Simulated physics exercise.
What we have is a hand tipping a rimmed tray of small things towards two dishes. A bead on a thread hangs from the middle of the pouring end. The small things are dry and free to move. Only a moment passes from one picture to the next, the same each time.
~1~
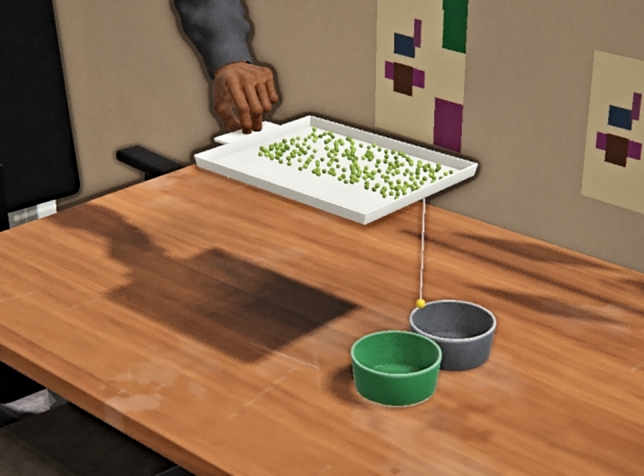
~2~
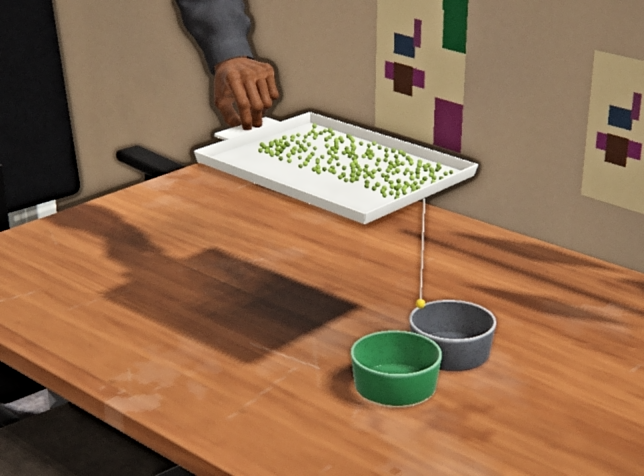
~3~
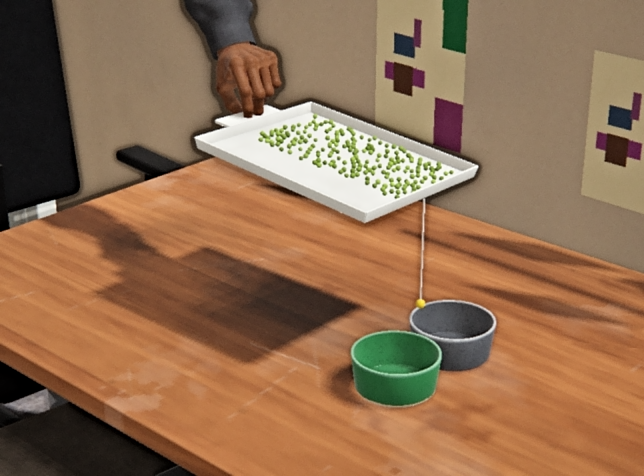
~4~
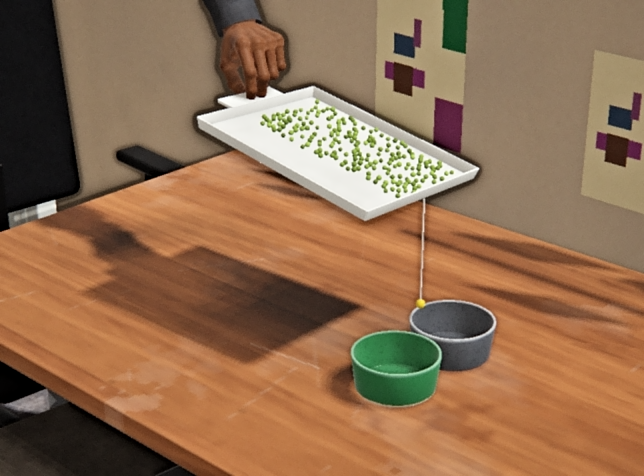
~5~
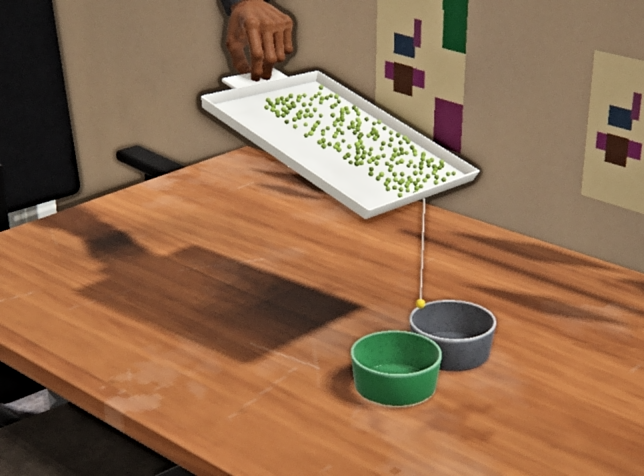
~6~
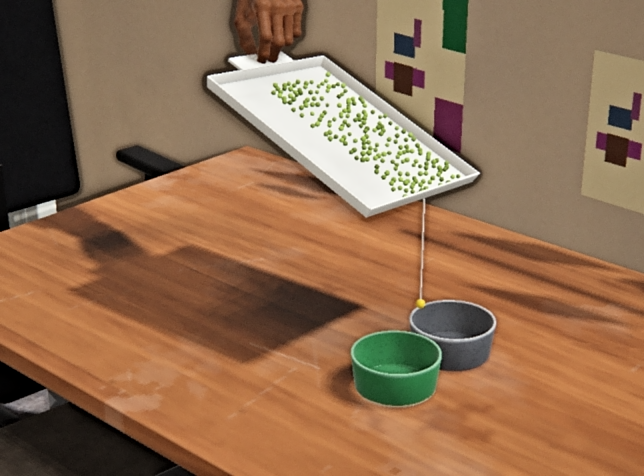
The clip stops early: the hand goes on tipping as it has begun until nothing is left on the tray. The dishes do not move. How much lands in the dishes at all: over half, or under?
They take less than half between them.
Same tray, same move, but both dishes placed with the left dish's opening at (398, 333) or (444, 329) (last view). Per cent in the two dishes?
Near 60 % and 90 %.
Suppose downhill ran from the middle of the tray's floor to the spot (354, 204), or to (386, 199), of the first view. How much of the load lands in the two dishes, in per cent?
First some 50, then 90 per cent.
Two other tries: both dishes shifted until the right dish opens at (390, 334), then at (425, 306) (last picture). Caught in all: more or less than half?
In turn: The smaller part; not half.
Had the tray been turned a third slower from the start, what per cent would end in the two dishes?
Some 30 per cent.
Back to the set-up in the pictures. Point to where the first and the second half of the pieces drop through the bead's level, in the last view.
Early half (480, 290), late half (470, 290).
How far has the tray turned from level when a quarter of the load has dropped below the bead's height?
Roughly 80°.
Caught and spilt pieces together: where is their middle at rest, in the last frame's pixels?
Close to (492, 337).
Soon after the last picture, tray tipped steeply; most on the tray; a stray few outside both; about a quarter in the air.
A little later, tray tipped past a quarter turn; about a quarter on the tray; a small part in the right dish; about a third outside both; about a third in the air.
Later still, tray tipped past a quarter turn; about a third in the right dish; about two thirds outside both.
At rest, tray tipped past a quarter turn; none in the left dish; about a third in the right dish; about two thirds outside both.
